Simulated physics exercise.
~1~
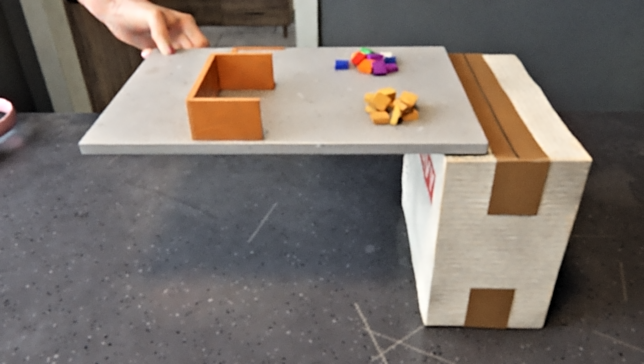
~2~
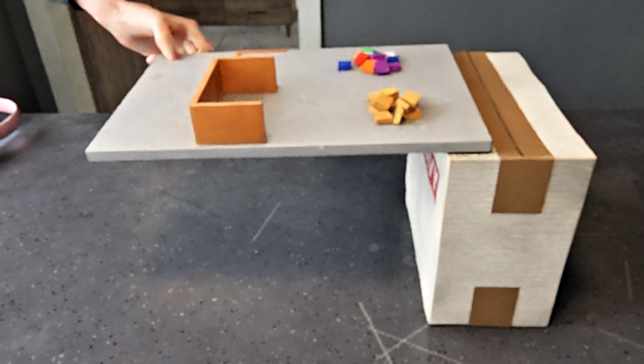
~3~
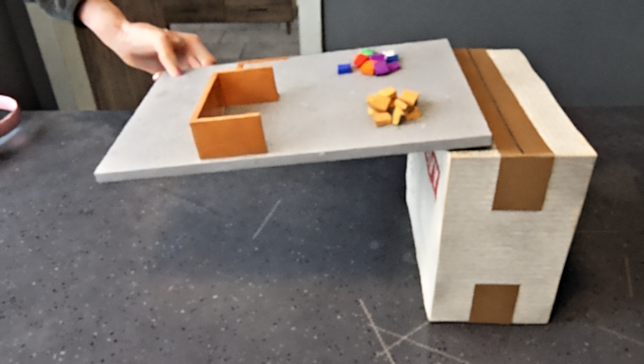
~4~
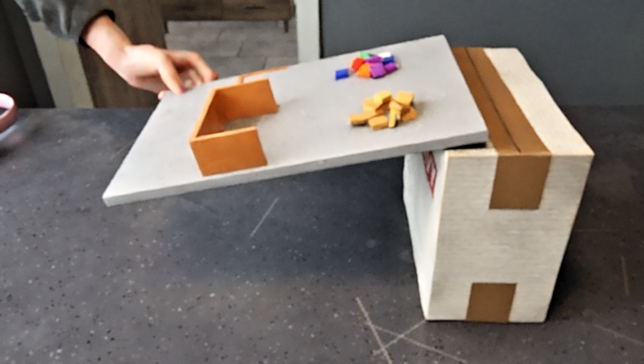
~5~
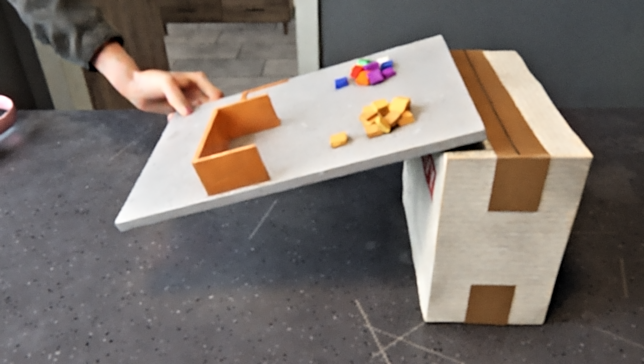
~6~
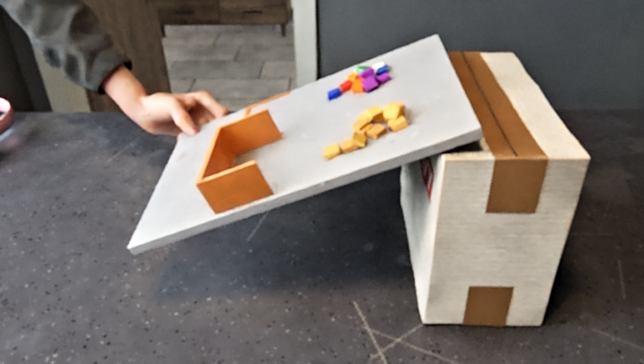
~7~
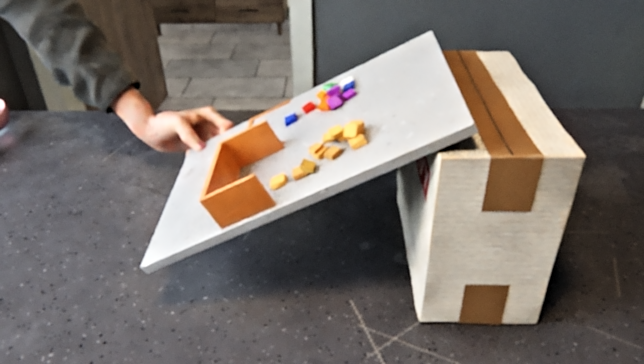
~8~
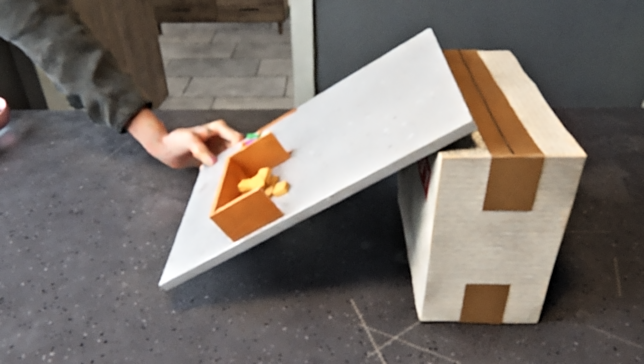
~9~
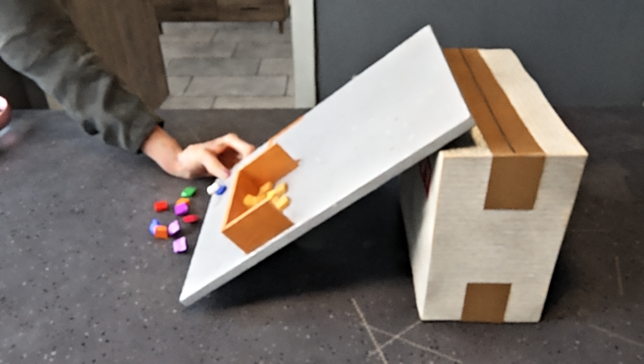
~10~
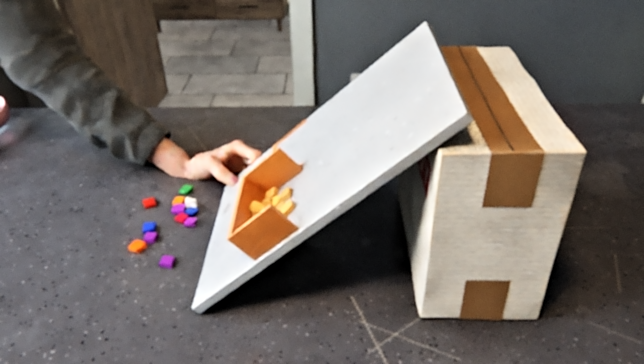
A grey board, held by a hand at its left end and resting on a white taped box at right, tilts above a dark speckled counter, seen from the front and slightly above. Two orange barriers stand on it at left, with yellow pieces nearer the viewer and multicoloured pieces farther back. The hand steadily lowers the left end, and both heaps begin to slip, spreading as they slide down. The yellow pieces run into the nearer barrier and gather behind it. The colourful ones pass the farther barrier and scatter on the counter, while the board ends steeply sloped.
